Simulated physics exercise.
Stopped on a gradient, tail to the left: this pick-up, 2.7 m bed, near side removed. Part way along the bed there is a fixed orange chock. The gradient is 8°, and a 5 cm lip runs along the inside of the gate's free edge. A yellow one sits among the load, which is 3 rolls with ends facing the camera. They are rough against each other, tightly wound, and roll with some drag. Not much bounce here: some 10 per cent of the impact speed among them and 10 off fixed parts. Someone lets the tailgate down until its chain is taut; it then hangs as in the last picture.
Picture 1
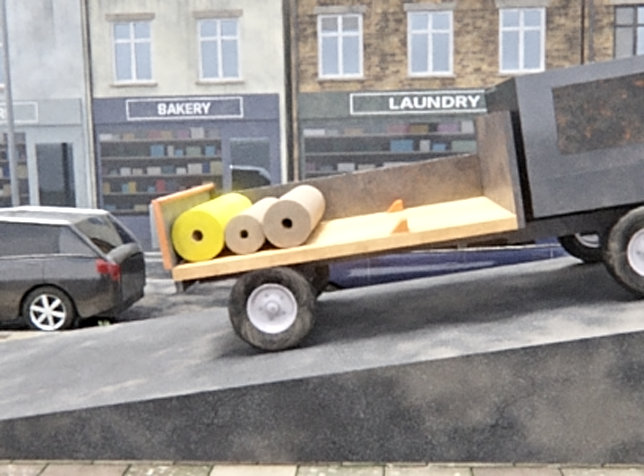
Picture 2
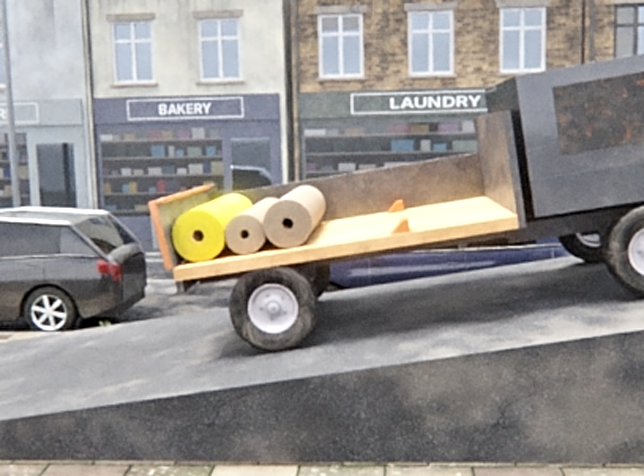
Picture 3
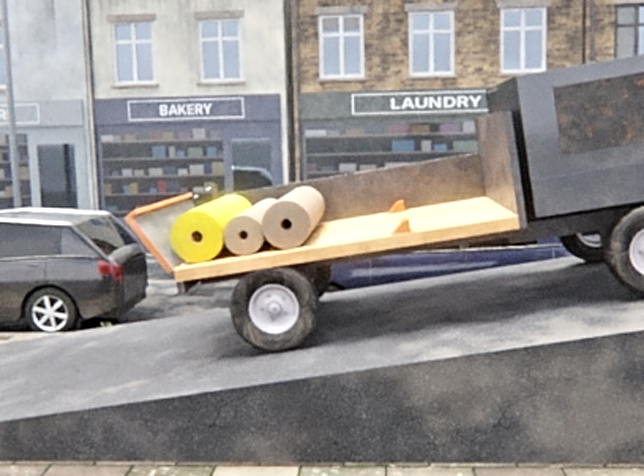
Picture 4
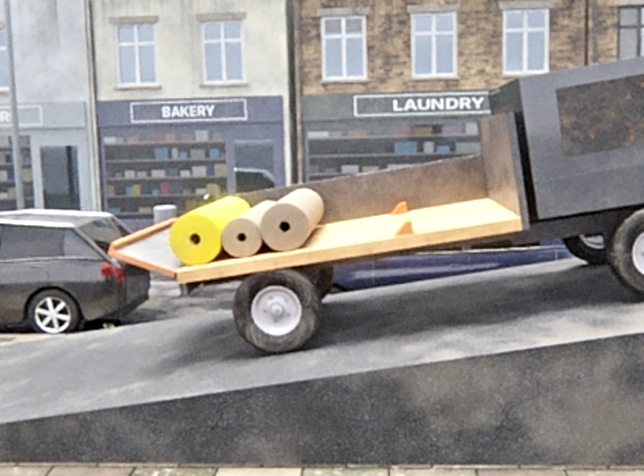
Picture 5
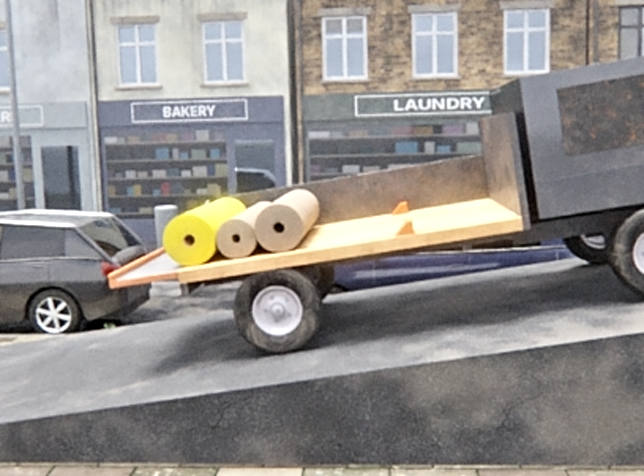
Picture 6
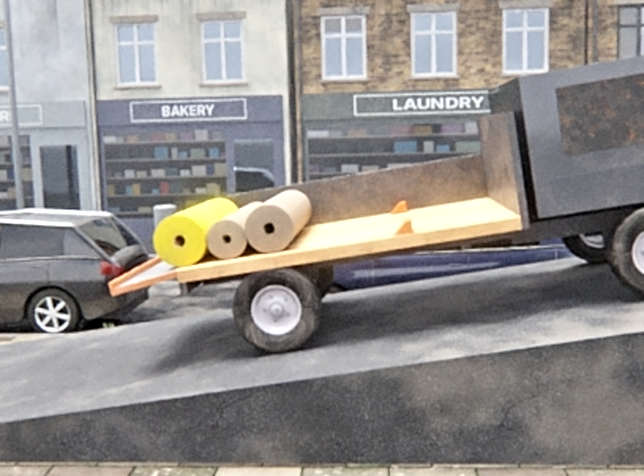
A dark pick-up with an open side stands on a grey slope with its tail to the left, seen side-on in a street before a bakery and a laundry. On its pale wooden bed, three rolls lie against each other near the tailgate, yellow at left and two brownish ones beside it, with a dark car behind. The tailgate swings down leftward, then the rolls shift slightly left together.
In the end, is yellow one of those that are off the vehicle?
In the end the yellow one tumbles off.
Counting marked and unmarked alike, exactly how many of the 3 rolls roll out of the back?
In all, 3.
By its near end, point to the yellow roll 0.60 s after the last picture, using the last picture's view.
Around (126, 255).
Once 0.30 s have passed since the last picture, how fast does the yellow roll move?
Speed: Approx. 0.8 m/s.
Then, 0.3 s after the last picture, yellow is on the gate, 15 cm past the hinge, rolling left; 0 of 3 are out.
Then, 0.6 s after the last picture, yellow is on the gate, 40 cm past the hinge, rolling left; 0 of 3 are out.
Then, 1.0 s after the last picture, yellow is dropping off the gate; 1 of 3 is out.
At rest (3.4 s after the last picture), yellow is off the vehicle; 3 of 3 are out.
